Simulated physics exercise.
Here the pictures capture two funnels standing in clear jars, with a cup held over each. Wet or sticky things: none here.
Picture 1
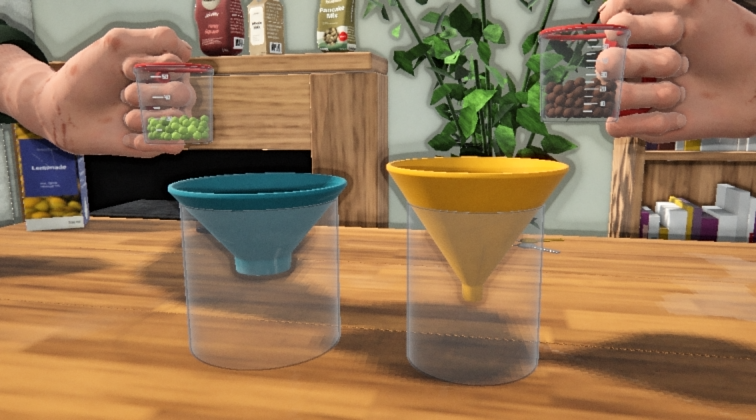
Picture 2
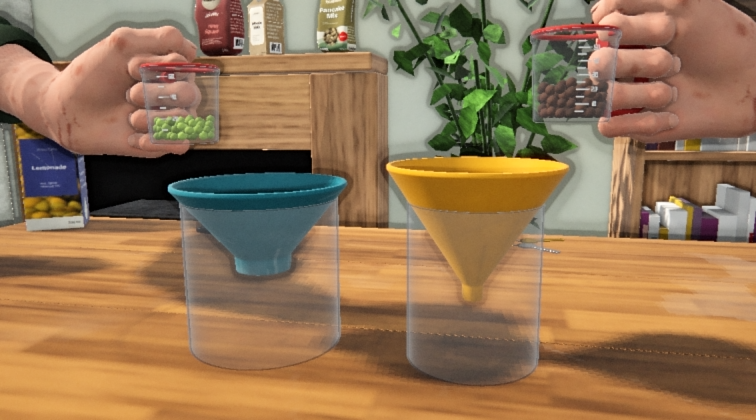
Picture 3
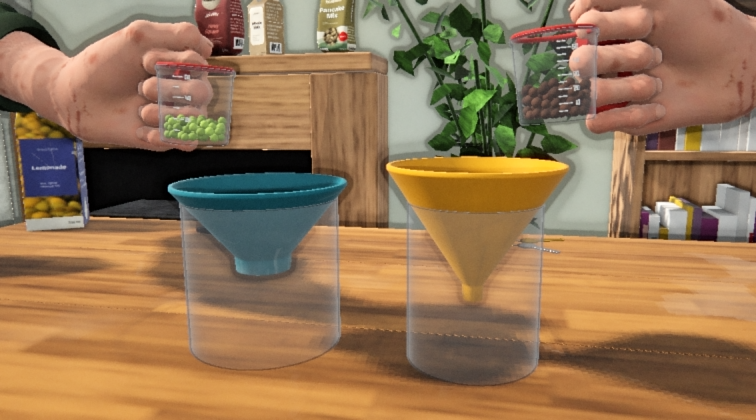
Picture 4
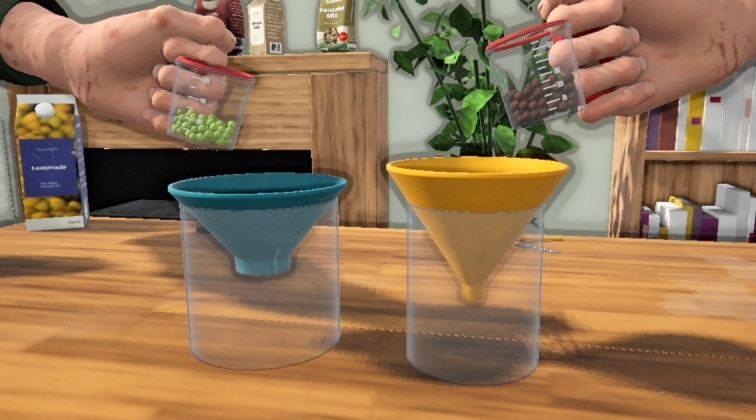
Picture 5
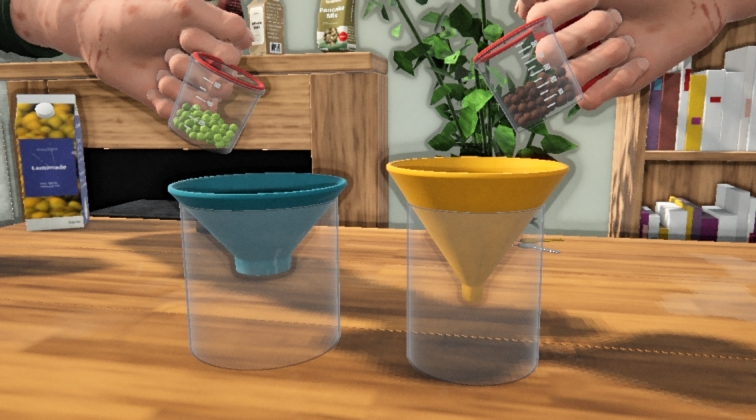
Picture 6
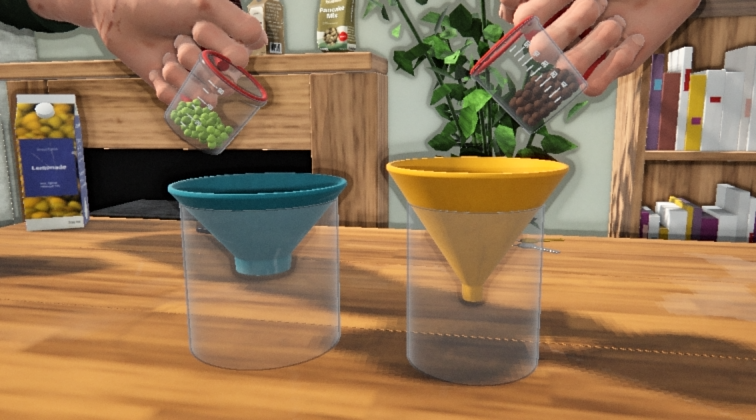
On a wooden table, two hands held clear cups of green peas and brown berries near two funnels set in jars, then moved them inward and gradually tilted both toward each other.
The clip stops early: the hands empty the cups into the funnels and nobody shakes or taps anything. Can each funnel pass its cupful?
Left drains fully, right gets stuck.
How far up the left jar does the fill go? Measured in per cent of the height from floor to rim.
Estimated value: Around 5 per cent.
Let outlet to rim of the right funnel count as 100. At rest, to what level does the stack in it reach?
Level: Approx. 50 per cent.
Then, 0.29 s after the last picture, left, all still in the cup; right, all still in the cup.
Then, 0.59 s after the last picture, left, nearly all still in the cup, a stray few in or over the funnel; right, nearly all still in the cup, a stray few in or over the funnel.
Then, 0.96 s after the last picture, left, about a third in or over the funnel, about two thirds down in the jar; right, nearly all in or over the funnel, a stray few down in the jar.
At rest, left, all down in the jar; right, nearly all stuck in the funnel, a stray few down in the jar.
